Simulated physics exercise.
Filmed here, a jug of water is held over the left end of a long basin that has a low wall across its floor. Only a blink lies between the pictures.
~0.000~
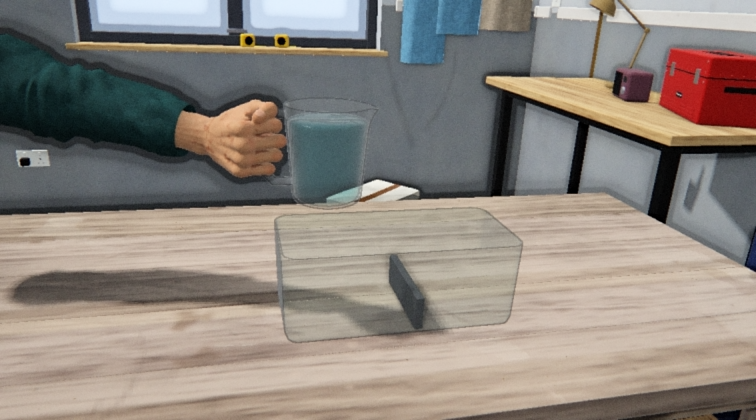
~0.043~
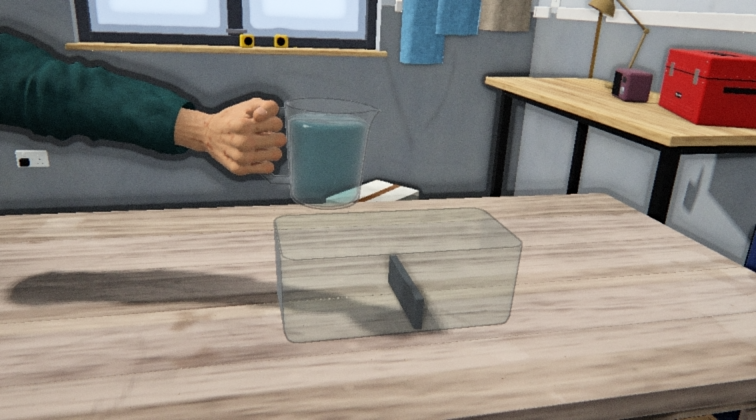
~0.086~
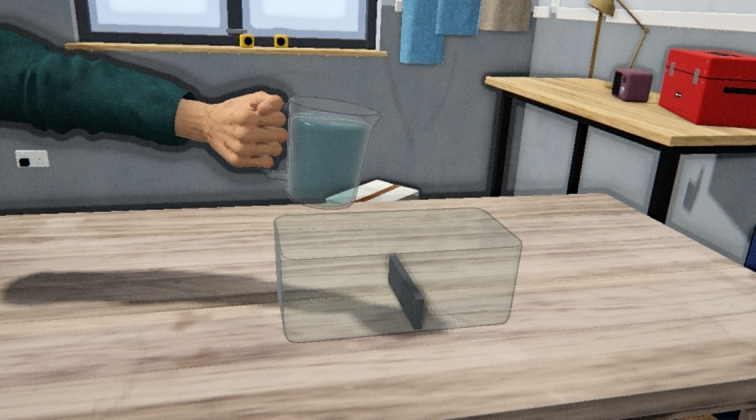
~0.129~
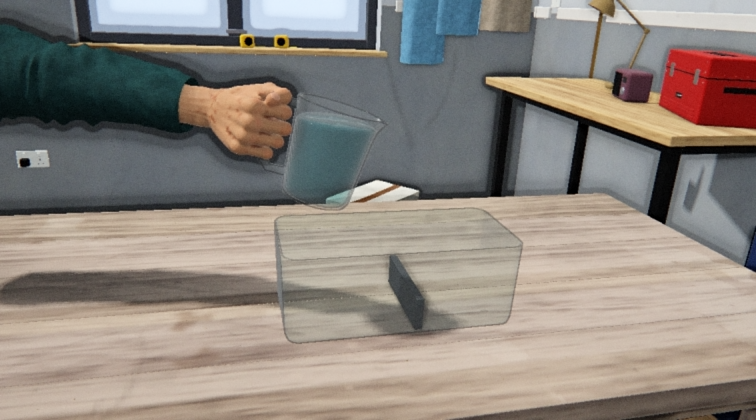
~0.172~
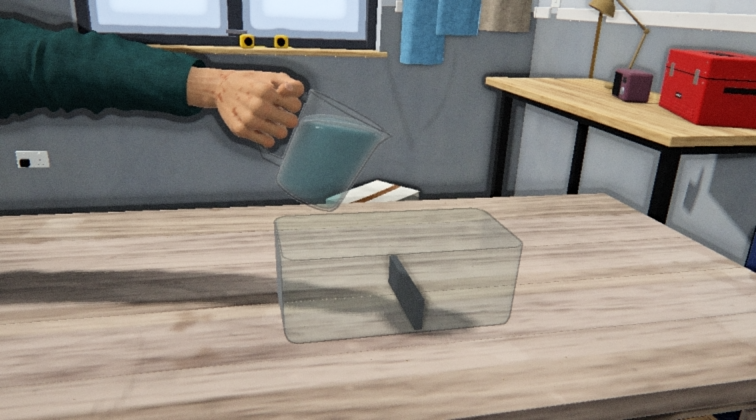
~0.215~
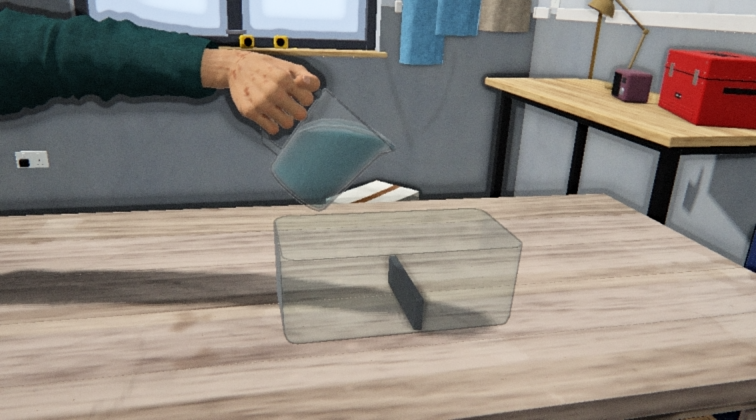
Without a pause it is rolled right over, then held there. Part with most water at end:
Fullest on the left.
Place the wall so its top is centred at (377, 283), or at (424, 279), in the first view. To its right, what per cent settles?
Well, it's close to 90 per cent for the first one, then 20 per cent for the other.
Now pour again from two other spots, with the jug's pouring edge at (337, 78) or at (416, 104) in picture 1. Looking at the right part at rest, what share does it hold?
Roughly 10 per cent, then roughly 85 per cent.
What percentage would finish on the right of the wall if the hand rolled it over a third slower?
Near 50 parts in a hundred.
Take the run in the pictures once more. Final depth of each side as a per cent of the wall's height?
Once still, it is 40 % on the left and 30 % on the right.
Then, 0.47 s in, the tilt is 114° and 40 per cent is still to pour, 13 is left of the wall and 28 right of it.
Then, 0.65 s in, the tilt is 121° and 3 per cent is still to pour, 57 is left of the wall and 32 right of it.
Then, 0.84 s in, the tilt is 121° and 0 per cent is still to pour, 62 is left of the wall and 31 right of it.
Then, 1.05 s in, the tilt is 121° and 0 per cent is still to pour, 63 is left of the wall and 32 right of it.
Finally, 63 per cent lies left of the wall, 32 right of it and 6 outside.
